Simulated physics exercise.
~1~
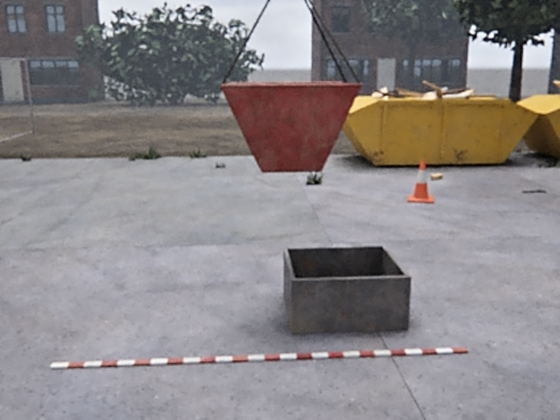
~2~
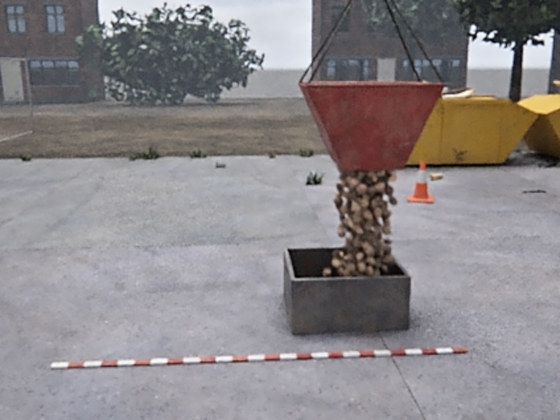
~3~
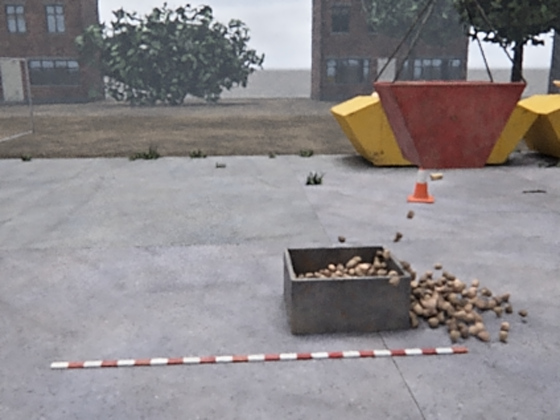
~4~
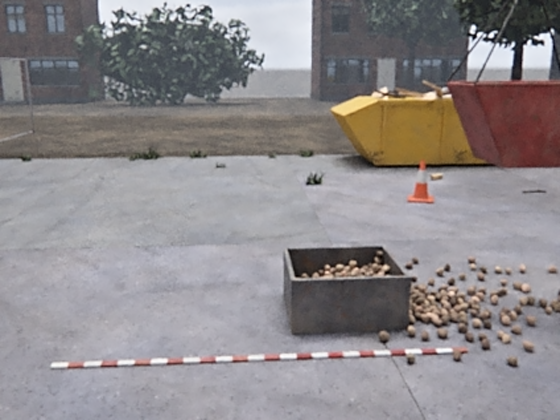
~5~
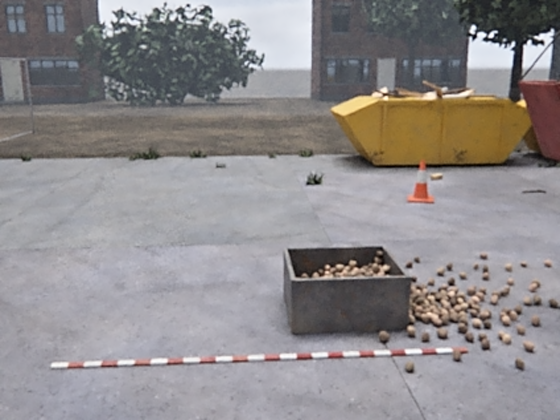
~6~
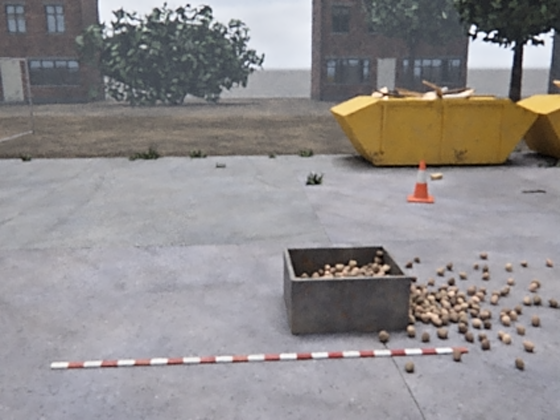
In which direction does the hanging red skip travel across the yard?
The red skip travels to the right, passing over the bin and going on until it is out of view.
